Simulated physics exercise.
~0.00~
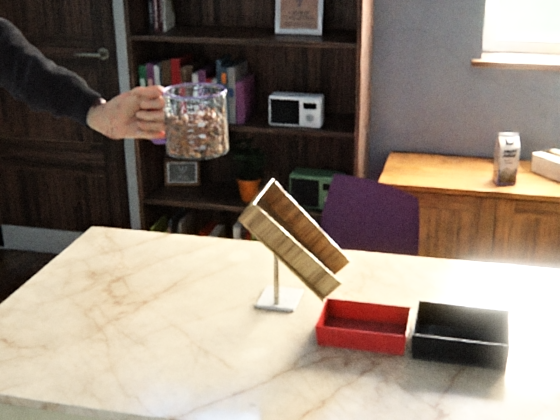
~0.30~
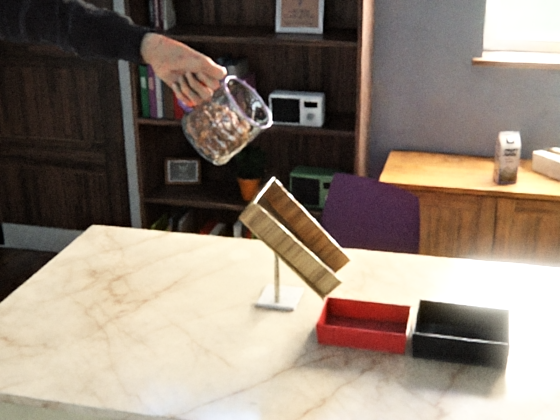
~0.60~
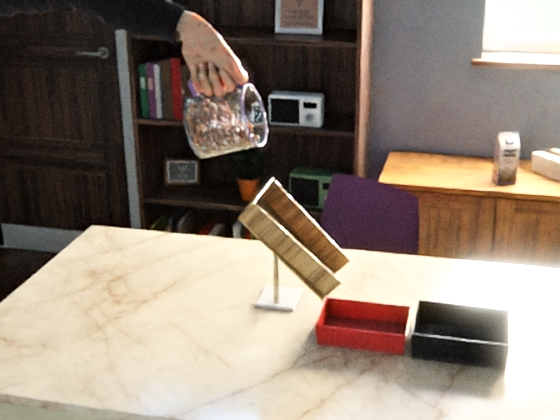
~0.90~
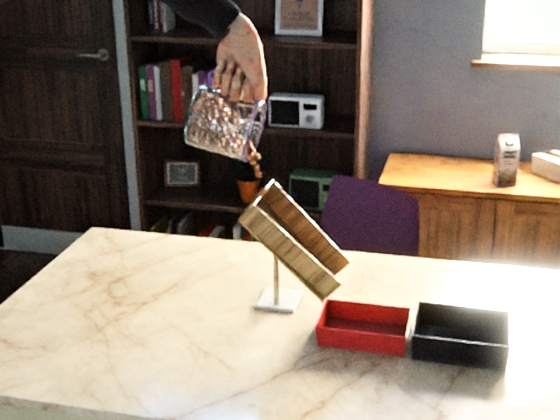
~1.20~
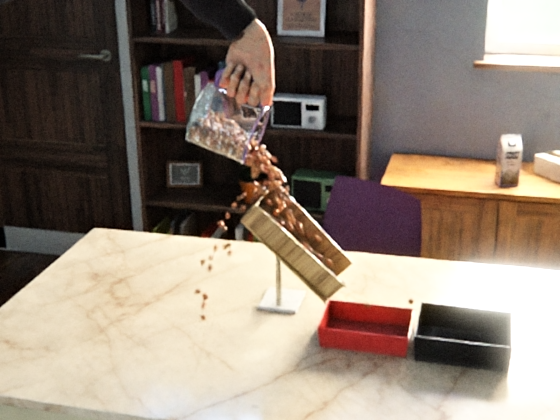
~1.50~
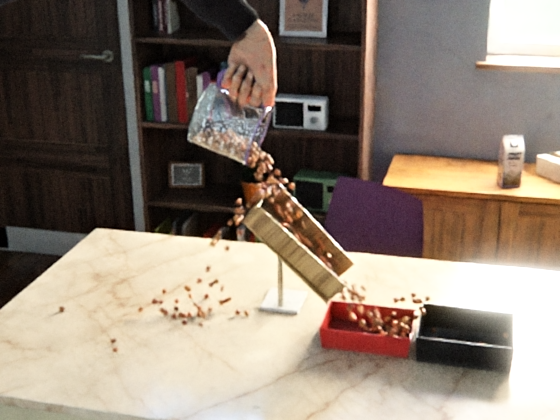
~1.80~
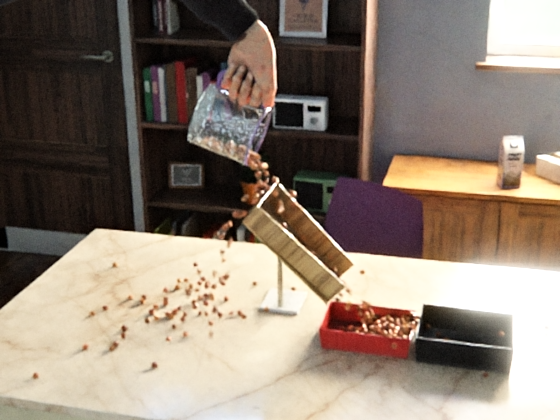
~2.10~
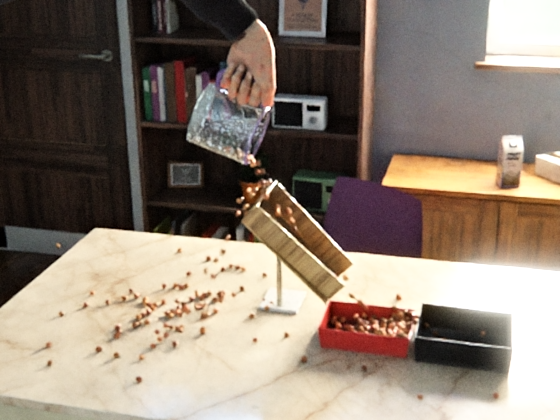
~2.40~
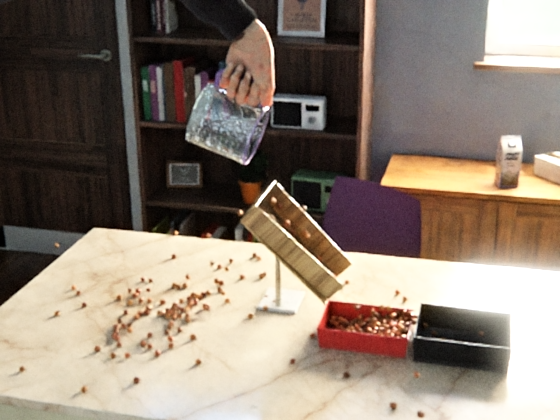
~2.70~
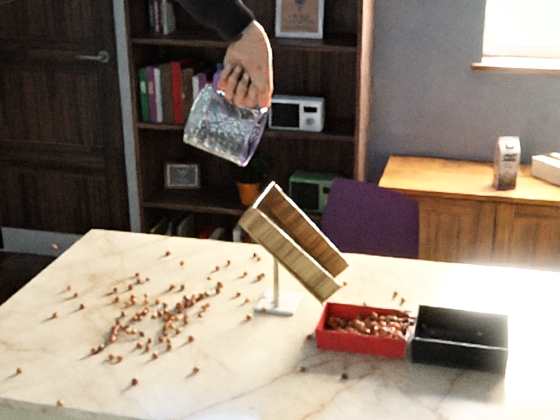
Hazelnuts poured by hand from a jug slide down a slope into a red tin, many scattering.
